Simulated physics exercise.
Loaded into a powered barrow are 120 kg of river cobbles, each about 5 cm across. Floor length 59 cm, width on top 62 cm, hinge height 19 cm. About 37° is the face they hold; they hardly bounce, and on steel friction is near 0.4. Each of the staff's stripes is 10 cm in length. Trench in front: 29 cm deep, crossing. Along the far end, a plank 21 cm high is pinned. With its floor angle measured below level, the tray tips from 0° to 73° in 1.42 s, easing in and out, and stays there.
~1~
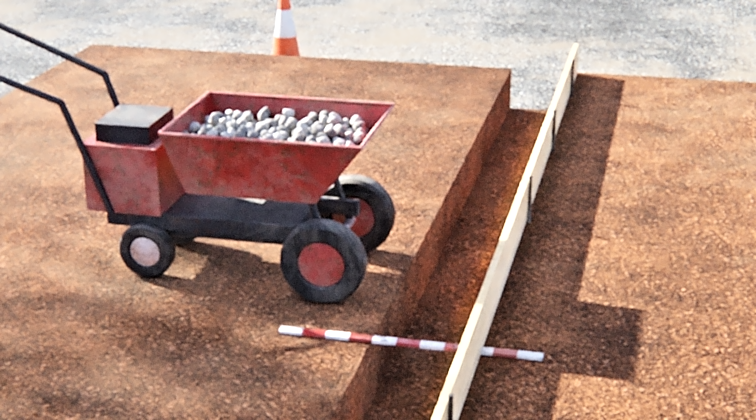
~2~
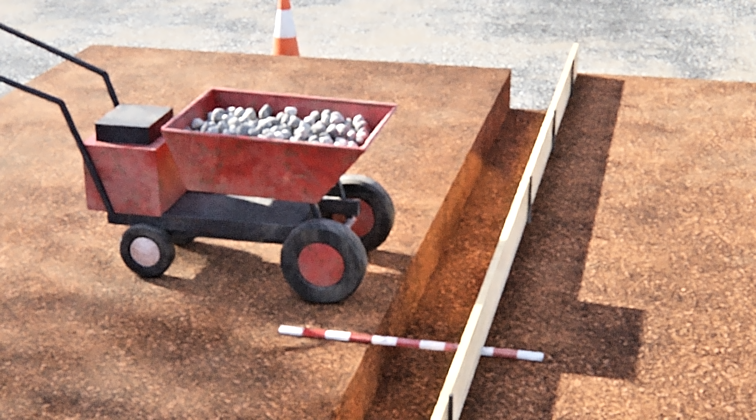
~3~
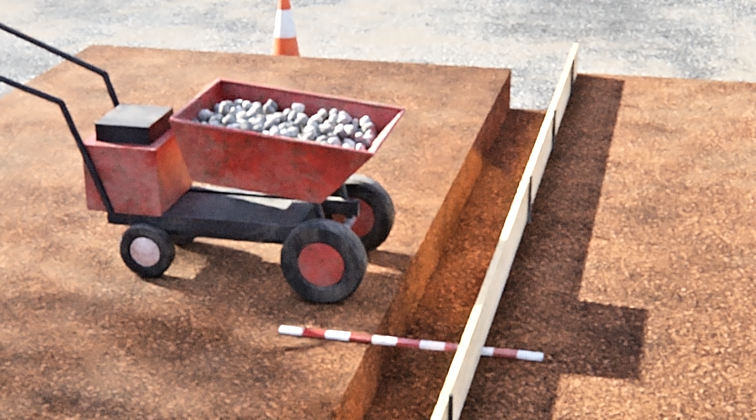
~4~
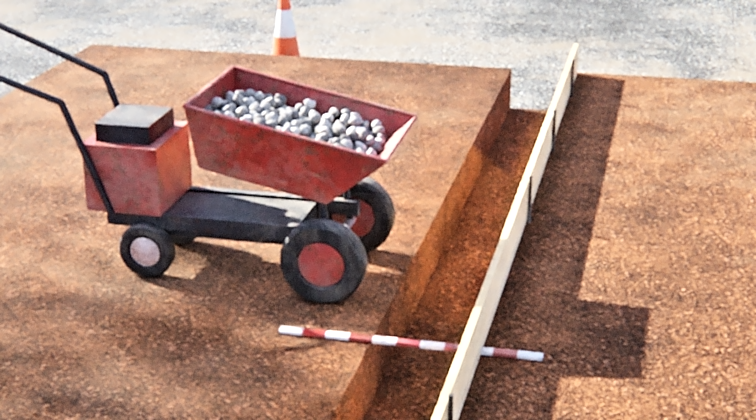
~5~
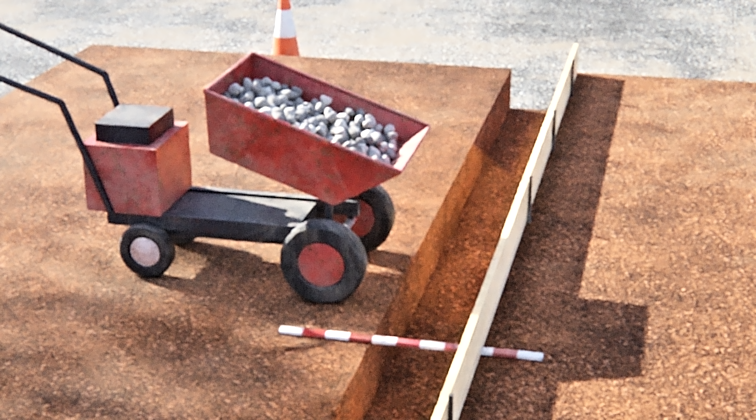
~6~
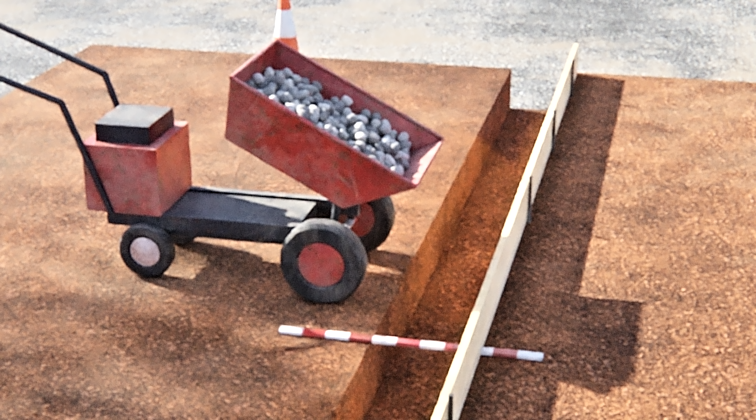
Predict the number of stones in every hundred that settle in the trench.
Close to 73 in a hundred.
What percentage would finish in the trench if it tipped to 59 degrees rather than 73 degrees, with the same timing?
With that change, near 50 per cent.
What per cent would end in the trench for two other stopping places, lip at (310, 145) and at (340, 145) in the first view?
Roughly 100 percent for the first, and 95 percent for the second.
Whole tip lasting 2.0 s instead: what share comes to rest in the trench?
About 75%.
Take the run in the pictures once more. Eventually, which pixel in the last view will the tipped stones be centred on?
The tipped stones centre close to (475, 326).
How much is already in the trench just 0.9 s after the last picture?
By then, around 25 percent.
Then, 0.5 s after the last picture the floor is at 61°, 100 % in the tray; the foremost stones are at (471, 229).
Then, 0.9 s after the last picture the floor is at 73°, 57 % in the tray, 25 % in the trench, 18 % past the trench; the foremost stones are at (605, 297).
Then, 1.3 s after the last picture the floor is at 73°, 28 % in the tray, 46 % in the trench, 26 % past the trench; the foremost stones are at (681, 308).
Then, 3.2 s after the last picture the floor is at 73°, 0 % in the tray, 73 % in the trench, 27 % past the trench; the foremost stones are at (728, 309).
